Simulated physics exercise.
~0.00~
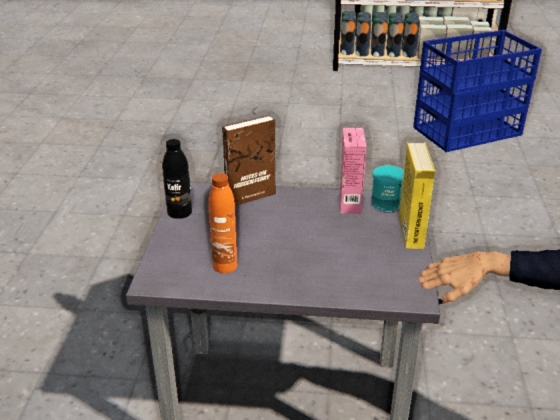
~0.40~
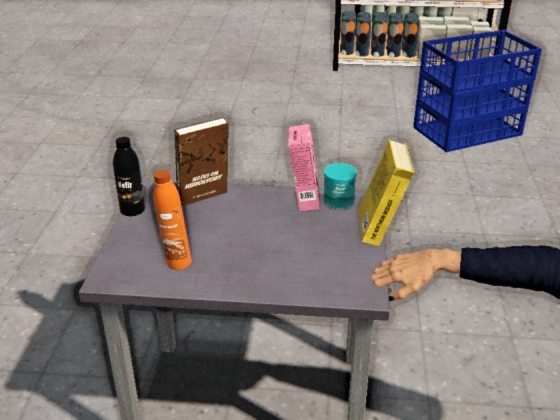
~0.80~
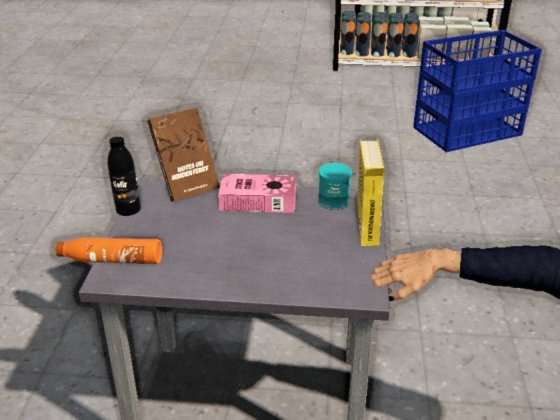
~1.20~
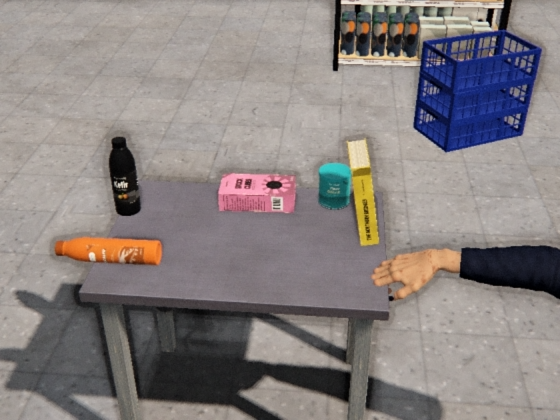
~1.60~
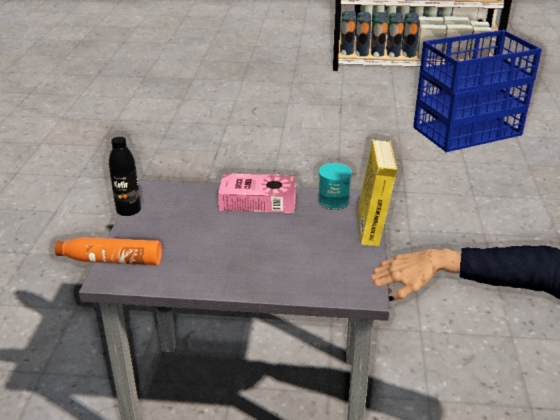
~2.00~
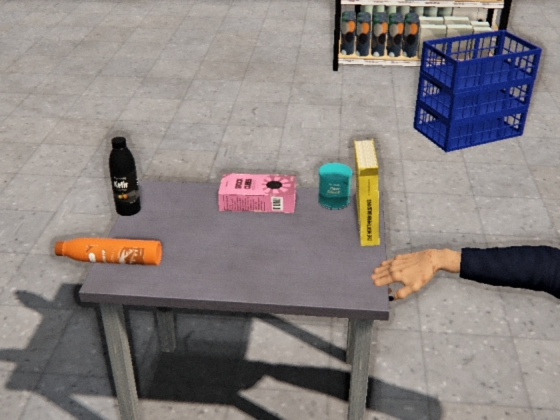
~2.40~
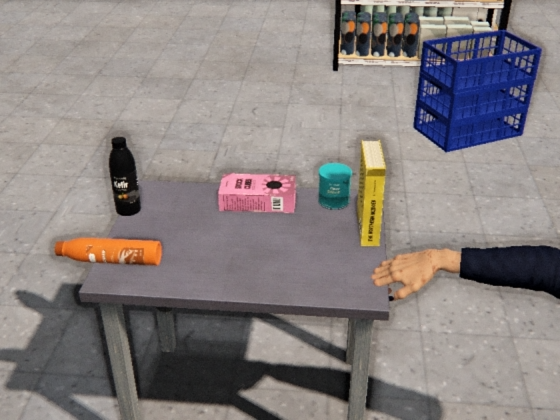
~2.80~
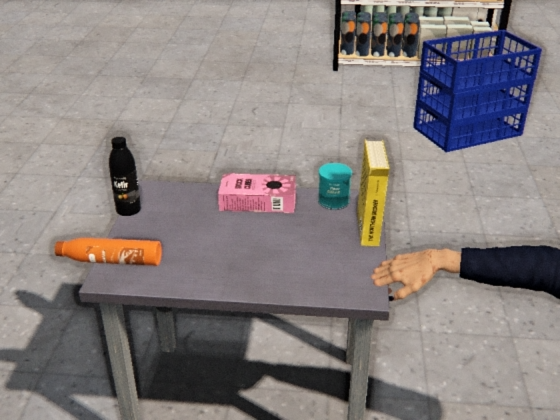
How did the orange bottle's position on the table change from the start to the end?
At the start the orange bottle stood upright, but by the end it was lying on its side near the left edge of the table.
A hand shoved a small table to the left, tipping over the orange bottle and the pink packet, while the brown book leaned and then dropped off. The black bottle, turquoise tin and yellow book were still standing at the end.
